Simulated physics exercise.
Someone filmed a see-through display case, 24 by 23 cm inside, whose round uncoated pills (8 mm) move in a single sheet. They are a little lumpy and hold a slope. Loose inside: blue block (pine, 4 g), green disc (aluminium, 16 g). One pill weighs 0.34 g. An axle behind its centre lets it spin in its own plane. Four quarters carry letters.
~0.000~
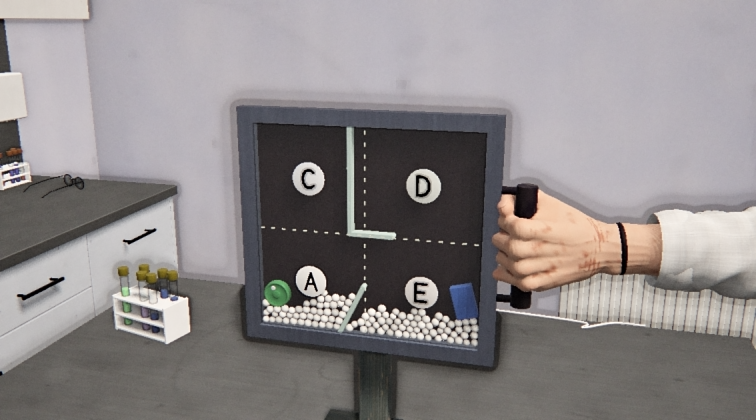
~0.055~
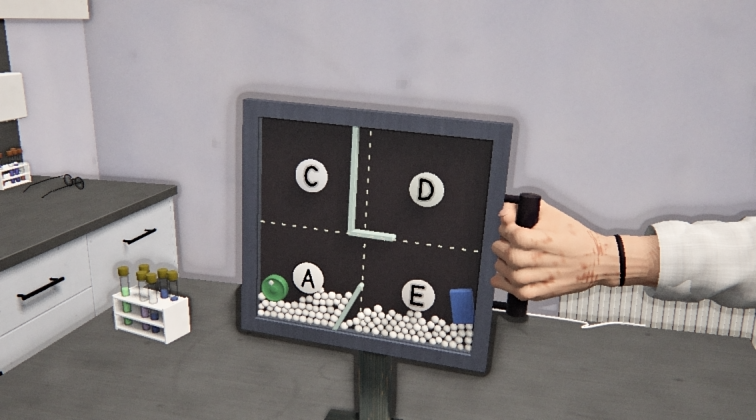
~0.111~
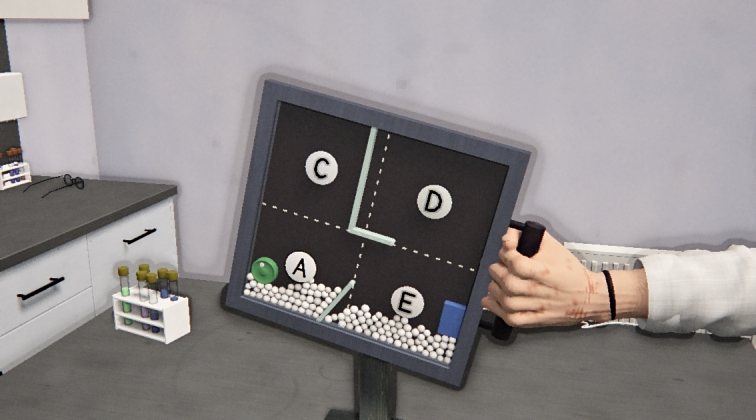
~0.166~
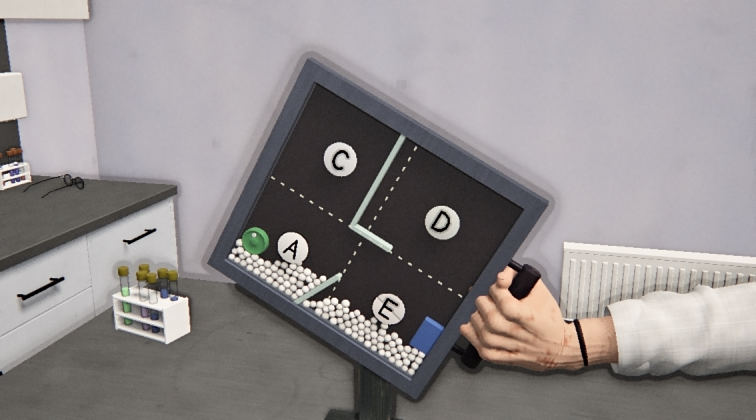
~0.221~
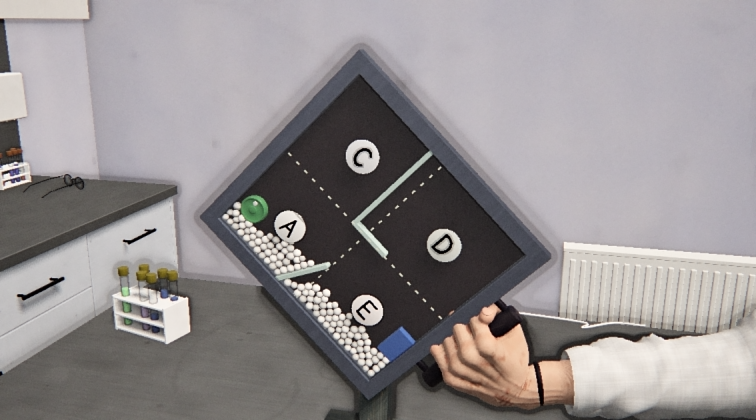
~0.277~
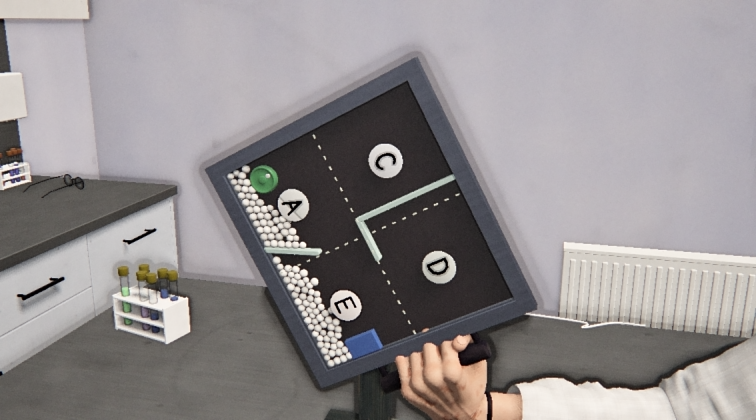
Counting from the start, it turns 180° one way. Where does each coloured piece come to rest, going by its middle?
Blue block: D; green disc: C.
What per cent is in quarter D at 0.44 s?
Roughly 0 per cent.
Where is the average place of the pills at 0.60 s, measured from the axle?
Some 5 cm left and 1 cm above.
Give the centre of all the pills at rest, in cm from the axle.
Some 1 cm left and 8 cm below.
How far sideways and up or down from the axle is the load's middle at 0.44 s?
Some 9 cm left and 1 cm above.
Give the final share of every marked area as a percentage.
Quarter A: 5; quarter C: 30; quarter D: 60; quarter E: 5.
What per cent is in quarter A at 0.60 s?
Roughly 25 per cent.
After 0.44 s, it stands 111° clockwise; the pills' middle is 9 cm left of and 1 cm above the centre; A 45 %, E 55 %; blue block in E; green disc in A.
After 0.60 s, it stands 159° clockwise; the pills' middle is 5 cm left of and 1 cm above the centre; A 25 %, C 5 %, D 10 %, E 60 %; blue block in E; green disc in C.
After 0.74 s, it stands 180° clockwise; the pills' middle is 3 cm left of and 6 cm below the centre; A 5 %, C 20 %, D 60 %, E 10 %; blue block in D; green disc in C.
All still by 1.5 s, it stands 180° clockwise; A 5 %, C 30 %, D 60 %, E 5 %; blue block in D; green disc in C.
